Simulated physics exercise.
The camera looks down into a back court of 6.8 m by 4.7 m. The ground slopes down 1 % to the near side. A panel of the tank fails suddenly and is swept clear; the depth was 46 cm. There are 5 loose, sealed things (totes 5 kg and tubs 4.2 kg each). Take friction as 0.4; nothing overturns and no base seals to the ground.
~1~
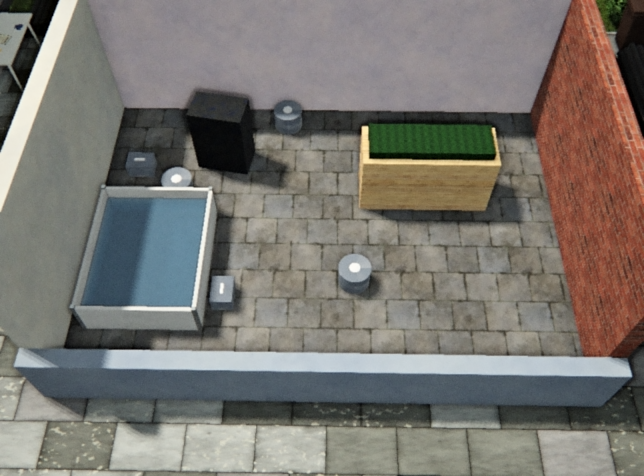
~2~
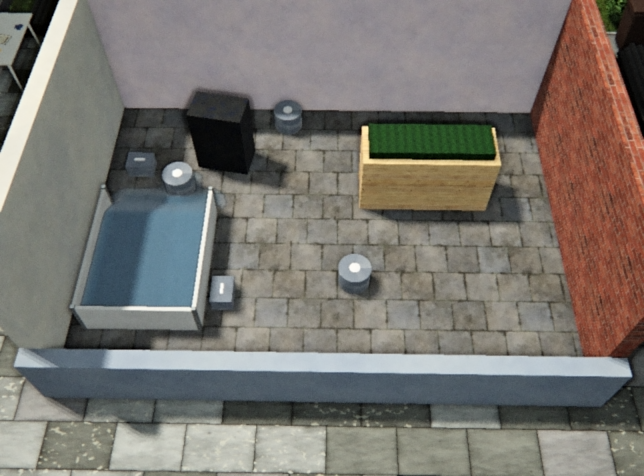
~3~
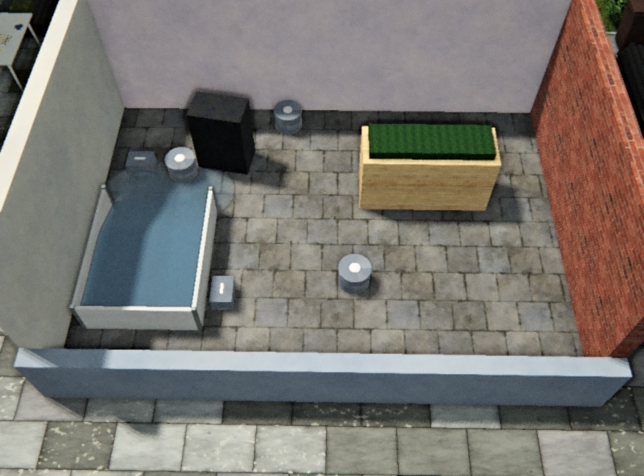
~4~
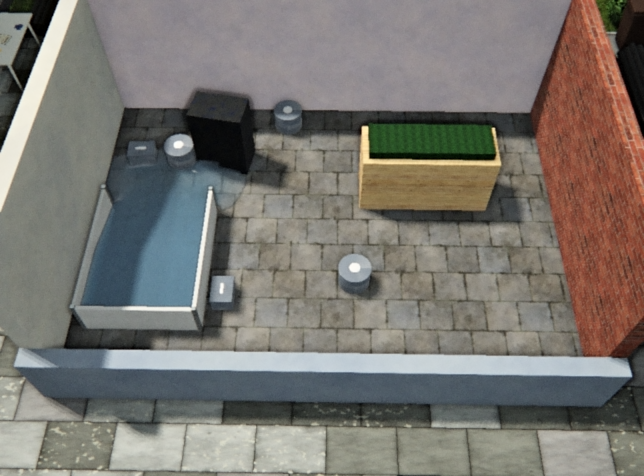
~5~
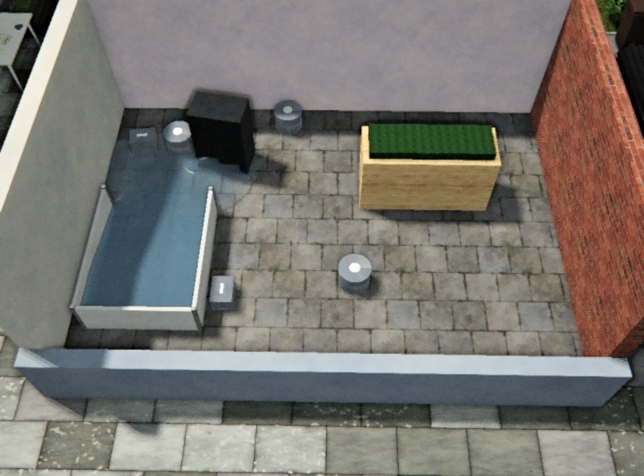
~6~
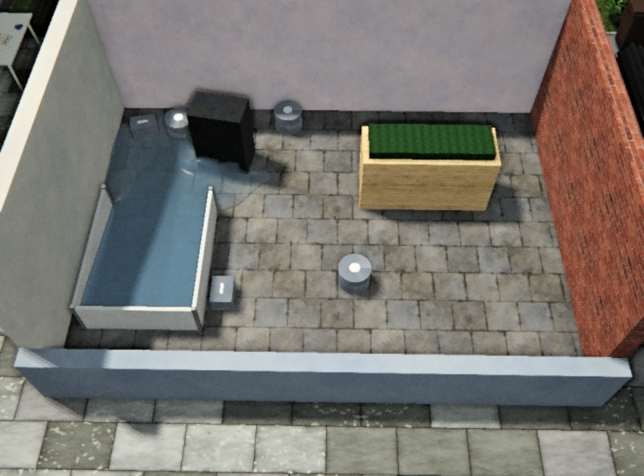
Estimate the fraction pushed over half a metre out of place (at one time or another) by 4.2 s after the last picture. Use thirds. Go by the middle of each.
That comes to two thirds or more.
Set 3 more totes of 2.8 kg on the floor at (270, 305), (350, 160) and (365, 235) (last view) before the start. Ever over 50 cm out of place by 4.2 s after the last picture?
In that order: Less, over, over.
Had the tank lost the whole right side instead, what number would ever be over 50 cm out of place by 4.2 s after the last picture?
In that case 2 of them.
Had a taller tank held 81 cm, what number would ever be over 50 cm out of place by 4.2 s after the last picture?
Then 4.
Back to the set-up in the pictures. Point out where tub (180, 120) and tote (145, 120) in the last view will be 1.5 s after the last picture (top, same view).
Near (215, 110) and (133, 93).
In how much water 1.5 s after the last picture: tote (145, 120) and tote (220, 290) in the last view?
Roughly 33 and 0 cm.
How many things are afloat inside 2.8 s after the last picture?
At that moment 3.
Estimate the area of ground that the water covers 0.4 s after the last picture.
About 7.0 m2.
Then, 0.4 s after the last picture 2 of 5 are over 50 cm from their spots; 2 afloat.
Then, 1.5 s after the last picture 2 of 5 are over 50 cm from their spots; 2 afloat.
Then, 2.8 s after the last picture 3 of 5 are over 50 cm from their spots; 3 afloat.
Then, 4.2 s after the last picture 4 of 5 are over 50 cm from their spots, and 4 have been at some point; 3 afloat.
